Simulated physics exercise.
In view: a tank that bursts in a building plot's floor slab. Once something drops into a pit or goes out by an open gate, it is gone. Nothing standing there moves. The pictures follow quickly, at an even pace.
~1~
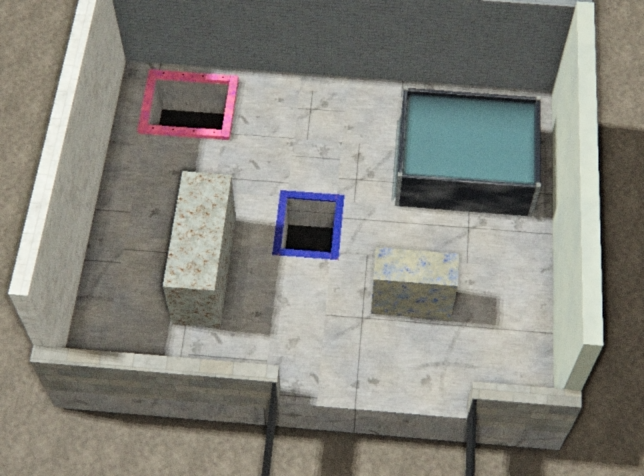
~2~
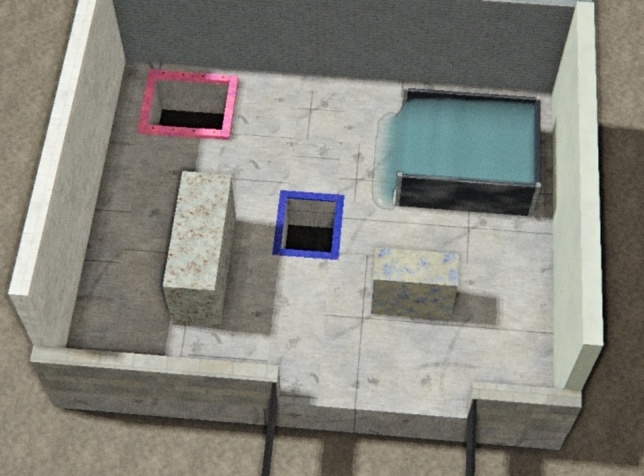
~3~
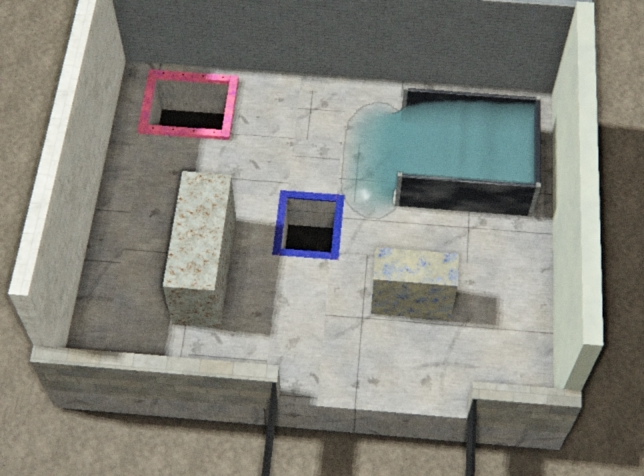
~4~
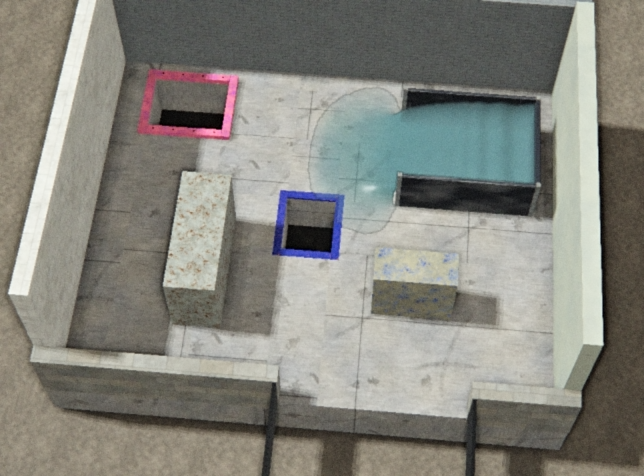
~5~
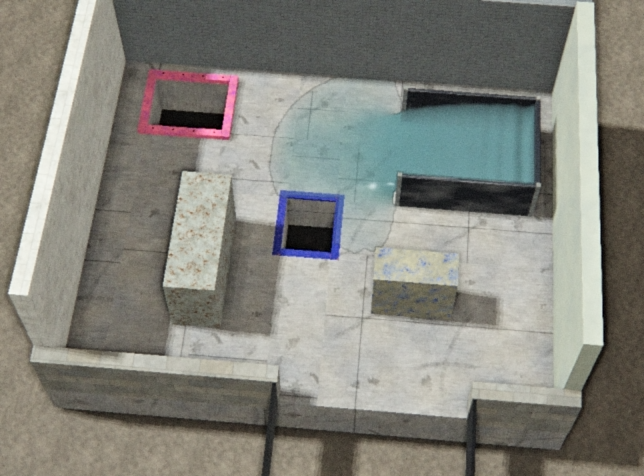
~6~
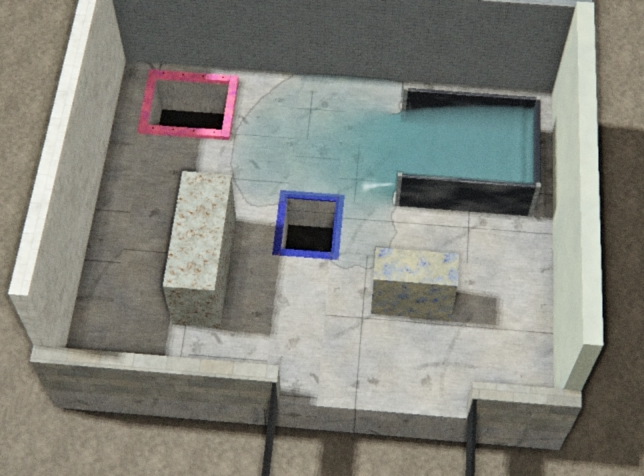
Teal water sits still in a dark-sided tank at the right of a walled slab, then bursts out through the tank's left side. It fans leftward across the pale floor in a widening, thinning sheet, passing above the blue-framed pit and spreading close to the pink-framed one.
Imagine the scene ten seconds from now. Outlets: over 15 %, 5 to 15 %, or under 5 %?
Result - gate: Under 5 %, pink pit: Over 15 %, blue pit: Over 15 %.
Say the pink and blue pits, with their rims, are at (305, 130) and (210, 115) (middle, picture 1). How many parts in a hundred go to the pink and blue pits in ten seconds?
Pink: 25 %; blue: 20 %.
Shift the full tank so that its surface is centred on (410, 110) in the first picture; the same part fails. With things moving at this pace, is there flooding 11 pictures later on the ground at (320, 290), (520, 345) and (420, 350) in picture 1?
Looking at all three, I'd call them bone dry, bone dry, bone dry.
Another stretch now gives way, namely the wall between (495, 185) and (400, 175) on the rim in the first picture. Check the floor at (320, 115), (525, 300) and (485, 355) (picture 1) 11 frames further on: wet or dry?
In the order asked: Out of reach, sodden, sodden.
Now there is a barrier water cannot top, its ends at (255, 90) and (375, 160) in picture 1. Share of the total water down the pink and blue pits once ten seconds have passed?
I'd say the pink pit takes roughly 6 %, the blue pit roughly 30 %.
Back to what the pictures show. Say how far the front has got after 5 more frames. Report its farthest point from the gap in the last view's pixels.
My guess is roughly (99, 194).
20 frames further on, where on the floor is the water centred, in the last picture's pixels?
Somewhere near (268, 165).
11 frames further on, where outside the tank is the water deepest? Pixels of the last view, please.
That spot is close to (126, 62).
A moment on, water covers 30 % of the floor; the gate 0 %, the pink pit 3 %, the blue pit 6 %.
Next, water covers 40 % of the floor; the gate 0 %, the pink pit 10 %, the blue pit 11 %.
Then, water covers 45 % of the floor; the gate 0 %, the pink pit 19 %, the blue pit 15 %.
Later, water covers 60 % of the floor; the gate 0 %, the pink pit 22 %, the blue pit 18 %.
In the end, water covers 85 % of the floor; the gate 2 %, the pink pit 22 %, the blue pit 25 %.
